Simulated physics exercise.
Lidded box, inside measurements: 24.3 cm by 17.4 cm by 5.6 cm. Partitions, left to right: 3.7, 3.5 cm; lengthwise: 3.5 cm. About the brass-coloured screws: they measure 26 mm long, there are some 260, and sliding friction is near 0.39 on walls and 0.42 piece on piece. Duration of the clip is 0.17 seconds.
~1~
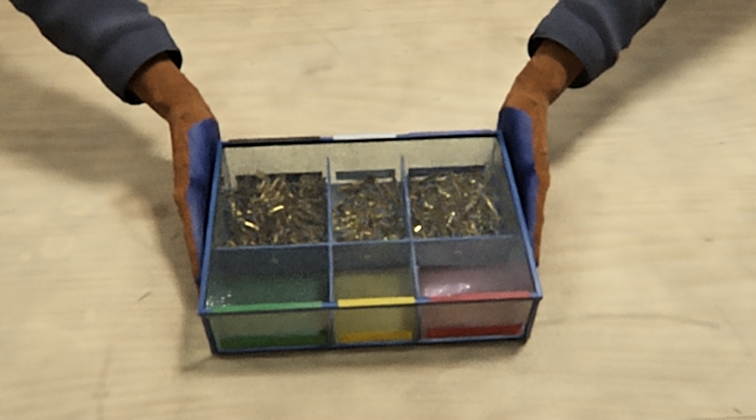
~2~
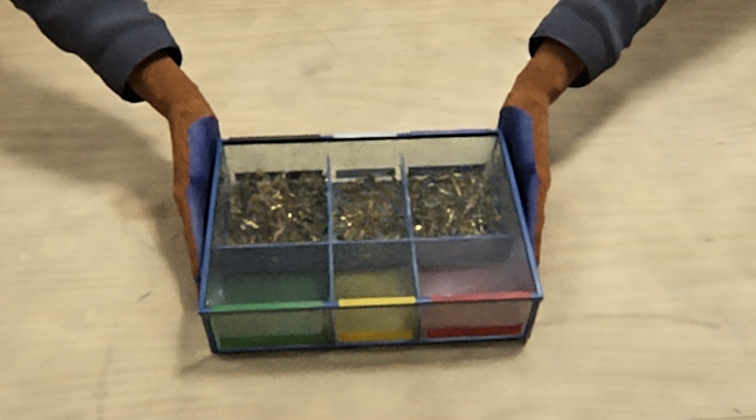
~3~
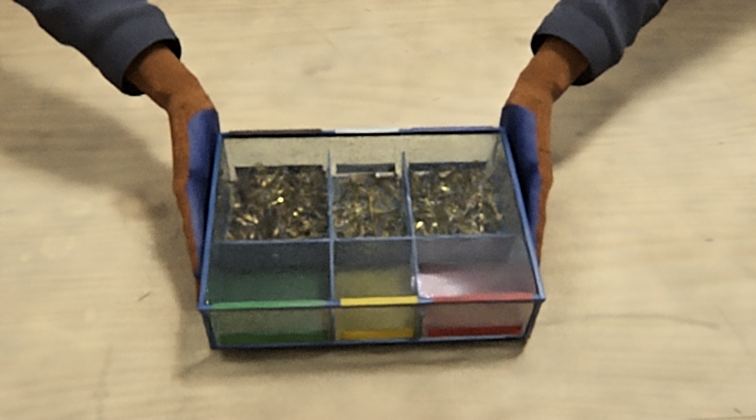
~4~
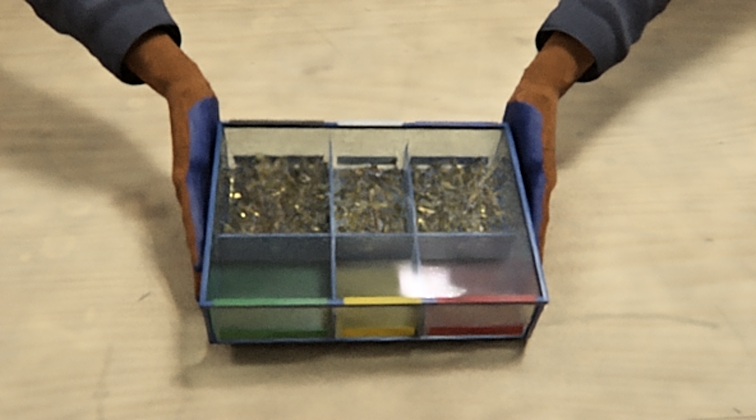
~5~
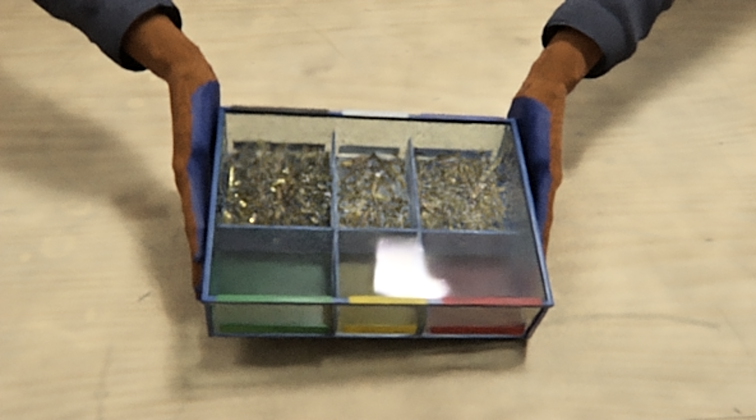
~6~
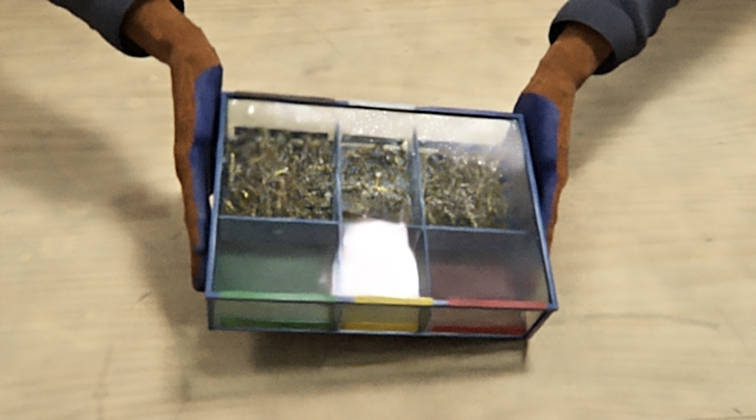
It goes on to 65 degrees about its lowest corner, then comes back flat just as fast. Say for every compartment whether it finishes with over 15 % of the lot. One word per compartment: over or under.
Red under, blue over, green under, yellow under, white over, black over.
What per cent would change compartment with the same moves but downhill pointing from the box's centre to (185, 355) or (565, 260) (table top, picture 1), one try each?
Roughly 15 per cent on the first try and 10 per cent on the second.
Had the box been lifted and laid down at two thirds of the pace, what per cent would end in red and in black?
The red compartment gets 0 % while the black one gets 40 %.
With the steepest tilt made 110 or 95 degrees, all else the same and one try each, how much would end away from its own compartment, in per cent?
50 % and 35 %.
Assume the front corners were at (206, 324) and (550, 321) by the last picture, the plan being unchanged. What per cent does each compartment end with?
By the end red holds 10%, blue holds 25%, green holds 10%, yellow holds 5%, white holds 15% and black holds 35%.
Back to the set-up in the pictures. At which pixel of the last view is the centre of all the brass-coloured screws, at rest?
Centre at rest: Approx. (380, 237) px.
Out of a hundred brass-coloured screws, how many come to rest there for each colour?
Red 5 / blue 35 / green 5 / yellow 0 / white 20 / black 40, all in percent.
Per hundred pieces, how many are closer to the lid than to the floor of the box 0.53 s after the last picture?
Close to 20 in a hundred.
Then, 0.53 s after the last picture, tilt 64 degrees; blue 35 %, white 20 %, black 45 %.
Then, 0.88 s after the last picture, tilt 27 degrees; red 5 %, blue 35 %, green 5 %, white 20 %, black 40 %.
Then, 1.32 s after the last picture, tilt 0 degrees; red 5 %, blue 35 %, green 5 %, white 20 %, black 40 %.
In the end, red 5 %, blue 35 %, green 5 %, yellow 0 %, white 20 %, black 40 %.
